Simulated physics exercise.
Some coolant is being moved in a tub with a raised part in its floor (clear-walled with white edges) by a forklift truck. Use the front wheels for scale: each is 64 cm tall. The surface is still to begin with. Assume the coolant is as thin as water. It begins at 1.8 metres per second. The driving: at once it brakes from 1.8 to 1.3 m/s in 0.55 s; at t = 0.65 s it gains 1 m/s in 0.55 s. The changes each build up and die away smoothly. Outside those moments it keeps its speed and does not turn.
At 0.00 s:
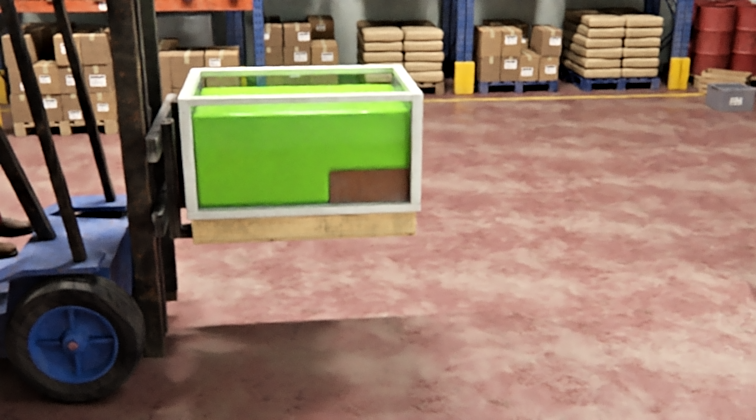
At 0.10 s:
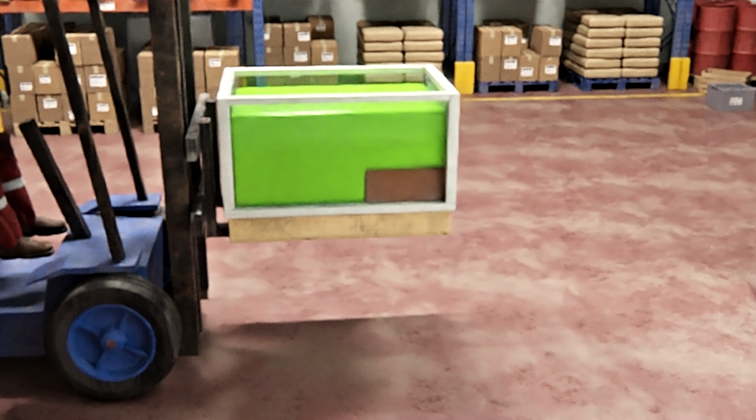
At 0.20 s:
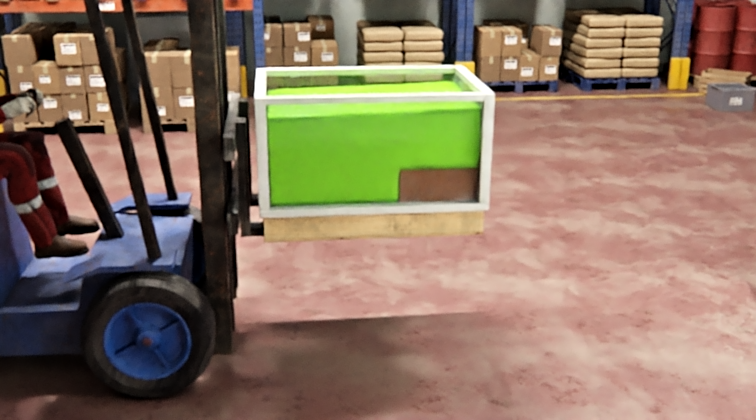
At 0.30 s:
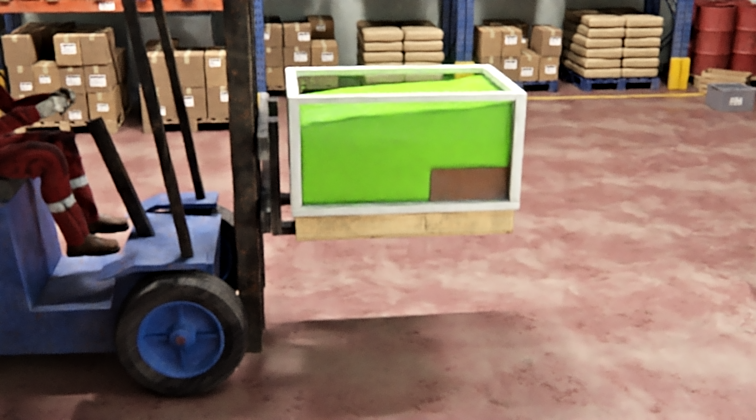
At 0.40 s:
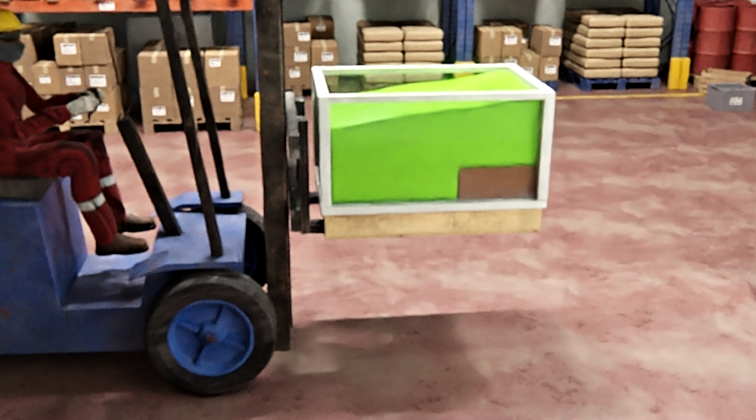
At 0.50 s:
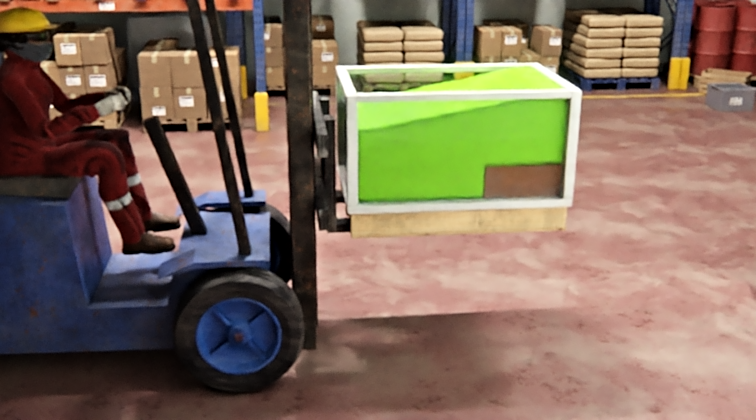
In a warehouse, a blue forklift carries a clear tub rightward as its green liquid tilts.
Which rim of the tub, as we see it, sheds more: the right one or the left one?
Stand on the left if you want to get splashed.
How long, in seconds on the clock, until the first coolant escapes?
The first spill comes at around 1.3 s.
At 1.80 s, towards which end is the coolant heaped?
Towards the fore end.
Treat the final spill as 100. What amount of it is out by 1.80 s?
I'd say some 70 percent by then.
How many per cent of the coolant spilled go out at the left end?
Close to 60 per cent goes that way.
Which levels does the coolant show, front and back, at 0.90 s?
I'd say some 42 centimetres in front and some 54 centimetres behind.
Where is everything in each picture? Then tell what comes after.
In the first frame, the surface is at (393, 107) by the front wall; at (208, 111) by the back wall; it shows no tilt against the walls; edge of the step at (370, 171); the front is on the right, levels are read along the near wall; a wheel hub at (72, 349).
In the second frame, the surface is at (429, 106) by the front wall; at (246, 110) by the back wall; it shows no tilt against the walls.
In the third frame, the surface is at (463, 107) by the front wall; at (282, 110) by the back wall; it shows no tilt against the walls.
In the fourth frame, the surface is at (314, 117) by the back wall; it climbs 5° towards the right end.
In the fifth frame, the surface is at (343, 123) by the back wall; it climbs 9° towards the right end.
In the sixth frame, the surface is at (549, 85) by the front wall; at (370, 125) by the back wall; it climbs 12° towards the right end; a wheel hub at (239, 341).
After 0.90 s the surface is 42 cm up at the front and 53 cm at the back; nothing has left.
After 1.30 s the surface is 28 cm up at the front and 64 cm at the back; 1 per cent is out, over the left end.
After 1.80 s the surface is 61 cm up at the front and 34 cm at the back; 8 per cent is out, over the left end, a little elsewhere.
After 4.18 s 11 per cent is out, over the left end and the right end, a little elsewhere; the right end has passed 3 per cent and the left end 6.
